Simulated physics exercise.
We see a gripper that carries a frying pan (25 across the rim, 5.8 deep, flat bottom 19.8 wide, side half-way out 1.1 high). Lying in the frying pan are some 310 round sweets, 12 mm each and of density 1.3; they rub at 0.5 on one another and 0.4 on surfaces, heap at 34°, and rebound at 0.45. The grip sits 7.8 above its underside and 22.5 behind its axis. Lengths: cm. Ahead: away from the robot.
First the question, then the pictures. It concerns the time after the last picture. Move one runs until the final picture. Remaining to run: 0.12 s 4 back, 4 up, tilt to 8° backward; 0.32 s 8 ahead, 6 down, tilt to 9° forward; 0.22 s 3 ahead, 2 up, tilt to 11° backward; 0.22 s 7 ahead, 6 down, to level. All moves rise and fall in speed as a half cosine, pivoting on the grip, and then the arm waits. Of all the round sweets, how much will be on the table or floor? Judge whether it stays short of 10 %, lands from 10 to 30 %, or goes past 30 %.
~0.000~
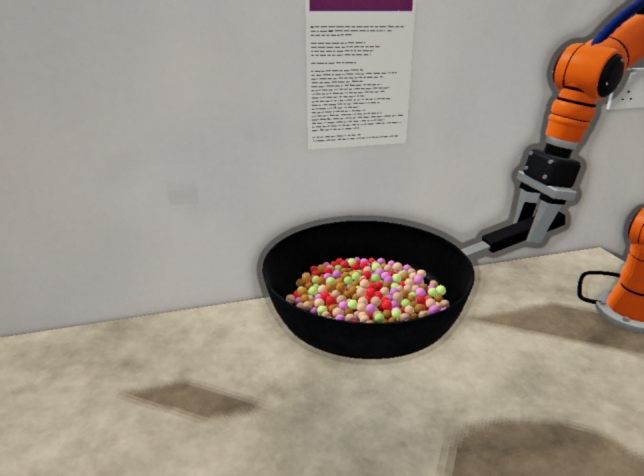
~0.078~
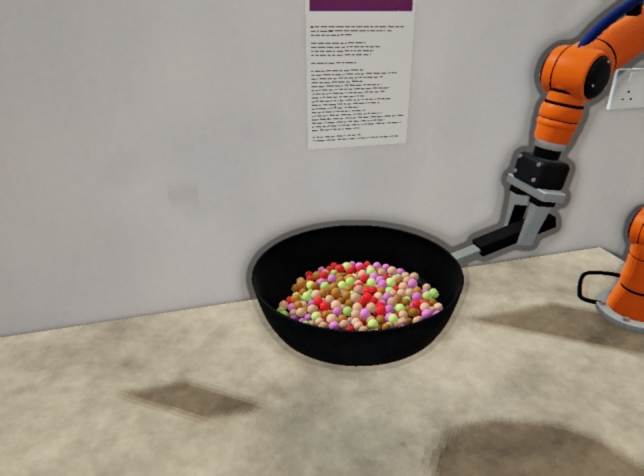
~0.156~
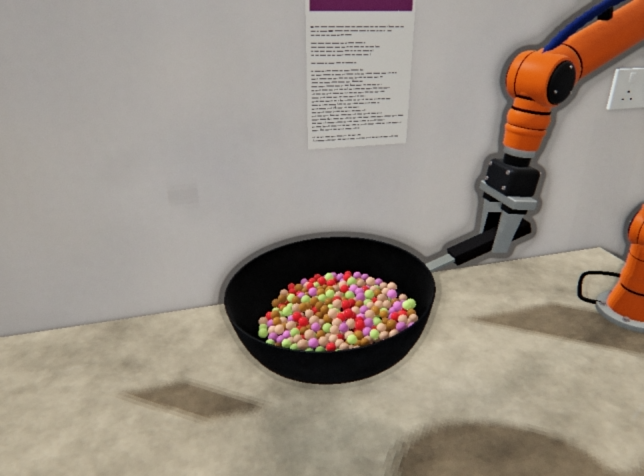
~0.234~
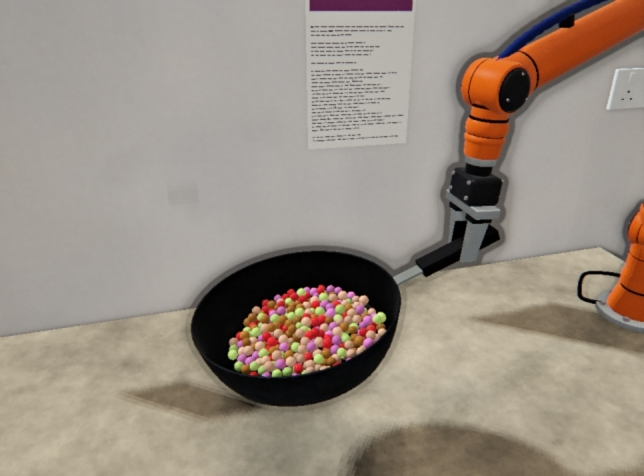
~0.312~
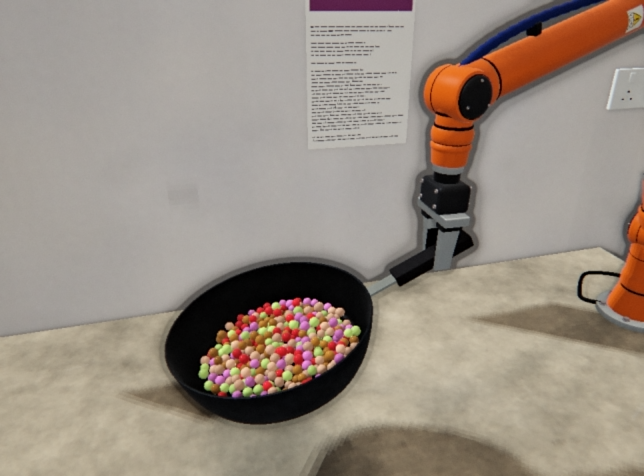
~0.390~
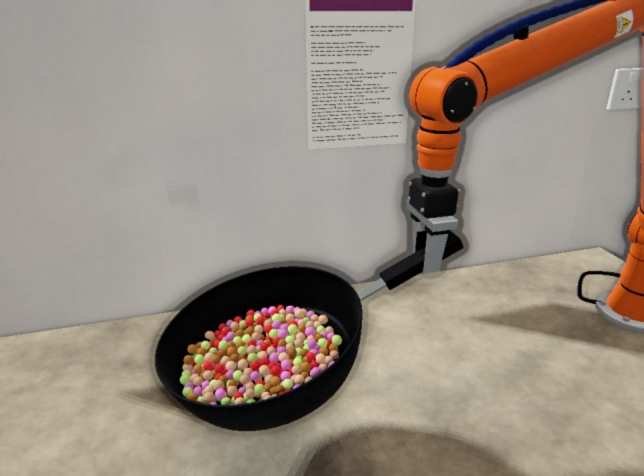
It goes past 30 %.
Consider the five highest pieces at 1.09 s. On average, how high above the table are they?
Around 34 cm, I reckon.
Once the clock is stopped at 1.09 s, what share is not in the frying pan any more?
Some 40 per cent.
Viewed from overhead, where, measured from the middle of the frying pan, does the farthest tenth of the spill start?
The distance is roughly 50 cm.
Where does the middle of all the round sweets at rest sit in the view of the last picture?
The middle of all the pieces at rest is around (204, 380).
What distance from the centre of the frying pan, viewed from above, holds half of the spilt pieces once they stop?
Roughly 32 cm from the middle.
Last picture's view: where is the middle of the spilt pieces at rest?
Resting centre: About (366, 426).
By 0.74 s, tilted 6° forward, highest piece 42 above the table; 69 in the frying pan, 240 in flight or on a rim.
By 1.09 s, tilted 10° backward, highest piece 38 above the table; 185 in the frying pan, 113 on the table or floor, 11 in flight or on a rim.
By 1.47 s, level, highest piece 21 above the table; 185 in the frying pan, 123 on the table or floor, 1 in flight or on a rim.
By 2.52 s, level, highest piece 17 above the table; 185 in the frying pan, 124 on the table or floor.
Final count, 185 in the frying pan, 124 on the table or floor. That is 40 % on the table or floor.
